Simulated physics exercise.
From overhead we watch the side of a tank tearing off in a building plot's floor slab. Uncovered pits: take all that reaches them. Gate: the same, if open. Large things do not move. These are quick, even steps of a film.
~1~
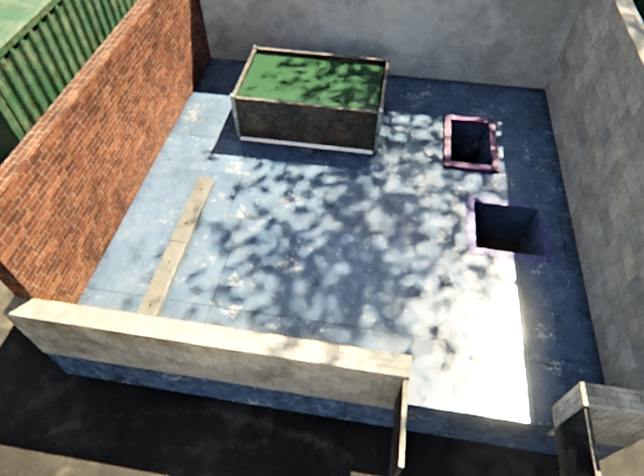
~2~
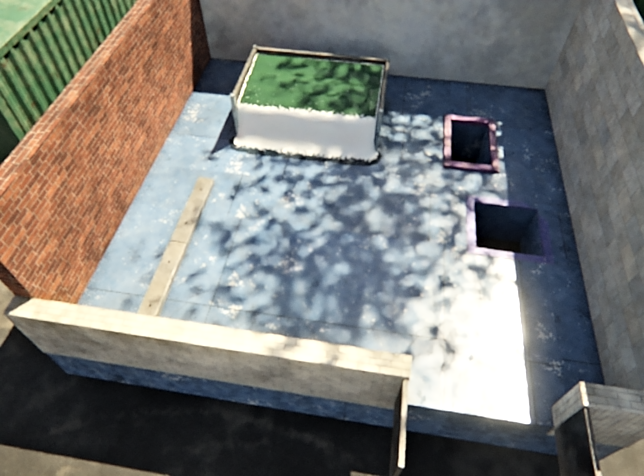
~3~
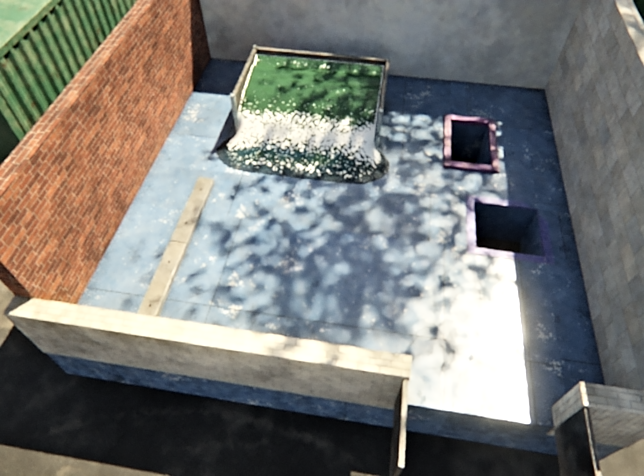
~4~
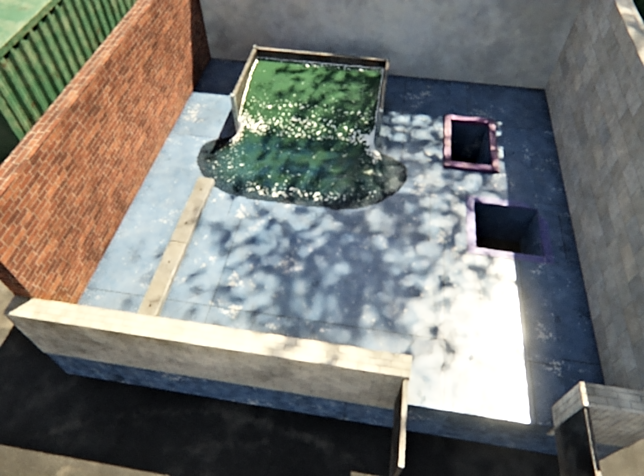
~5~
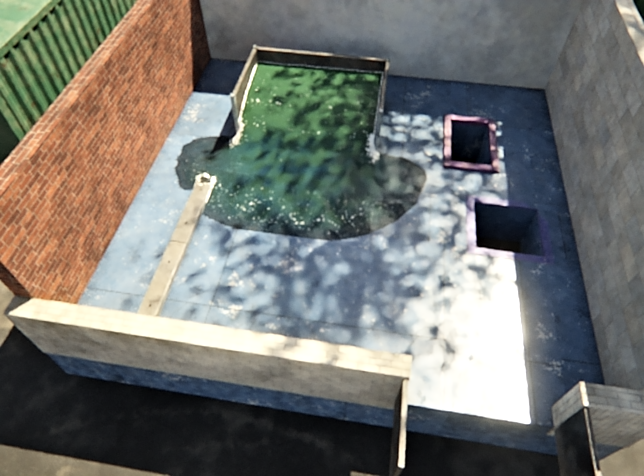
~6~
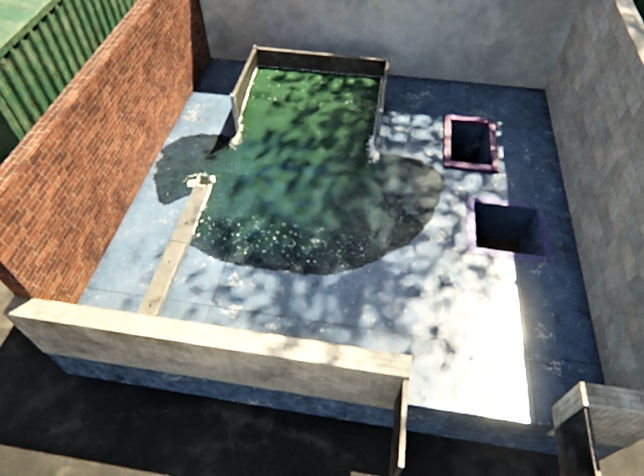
At the start, a tank of green water stands whole at the back of a walled plot, near two open pits. Its front side gives way and water pours out in a white, foamy sheet, then spreads forward across the floor in a widening dark pool, wrapping around a low strip on the left.
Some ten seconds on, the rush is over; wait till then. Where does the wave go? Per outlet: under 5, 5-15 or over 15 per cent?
Gate: Upwards of fifteen per cent. Blue pit: Upwards of fifteen per cent. Purple pit: Short of a twentieth.
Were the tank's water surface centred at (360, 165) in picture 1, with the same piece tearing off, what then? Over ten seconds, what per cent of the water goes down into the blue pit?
The blue pit takes 8 per cent.
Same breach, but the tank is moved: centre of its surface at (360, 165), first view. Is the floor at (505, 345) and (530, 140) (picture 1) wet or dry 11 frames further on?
I'd say the first one's soaked and the second one's left untouched.
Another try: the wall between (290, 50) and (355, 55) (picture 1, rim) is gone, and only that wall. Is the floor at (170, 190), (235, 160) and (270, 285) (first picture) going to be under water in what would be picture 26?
Result, in sequence: Inundated; inundated; untouched by the flood.
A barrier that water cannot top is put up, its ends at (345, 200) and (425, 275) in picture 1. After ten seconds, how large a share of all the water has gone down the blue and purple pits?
Approximate split, blue: 20 in a hundred; purple: 0 in a hundred.
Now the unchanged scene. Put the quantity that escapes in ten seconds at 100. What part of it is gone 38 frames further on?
It would be around 50 %.
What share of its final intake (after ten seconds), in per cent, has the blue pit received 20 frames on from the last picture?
Something like 5 in a hundred.
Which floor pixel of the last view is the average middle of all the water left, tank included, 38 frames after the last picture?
At roughly (318, 226).
A moment on, water covers 45 % of the floor; the gate 0 %, the blue pit 0 %, the purple pit 0 %.
Next, water covers 55 % of the floor; the gate 1 %, the blue pit 1 %, the purple pit 0 %.
Then, water covers 60 % of the floor; the gate 6 %, the blue pit 1 %, the purple pit 0 %.
Later, water covers 75 % of the floor; the gate 12 %, the blue pit 6 %, the purple pit 0 %.
In the end, water covers 95 % of the floor; the gate 18 %, the blue pit 17 %, the purple pit 0 %.
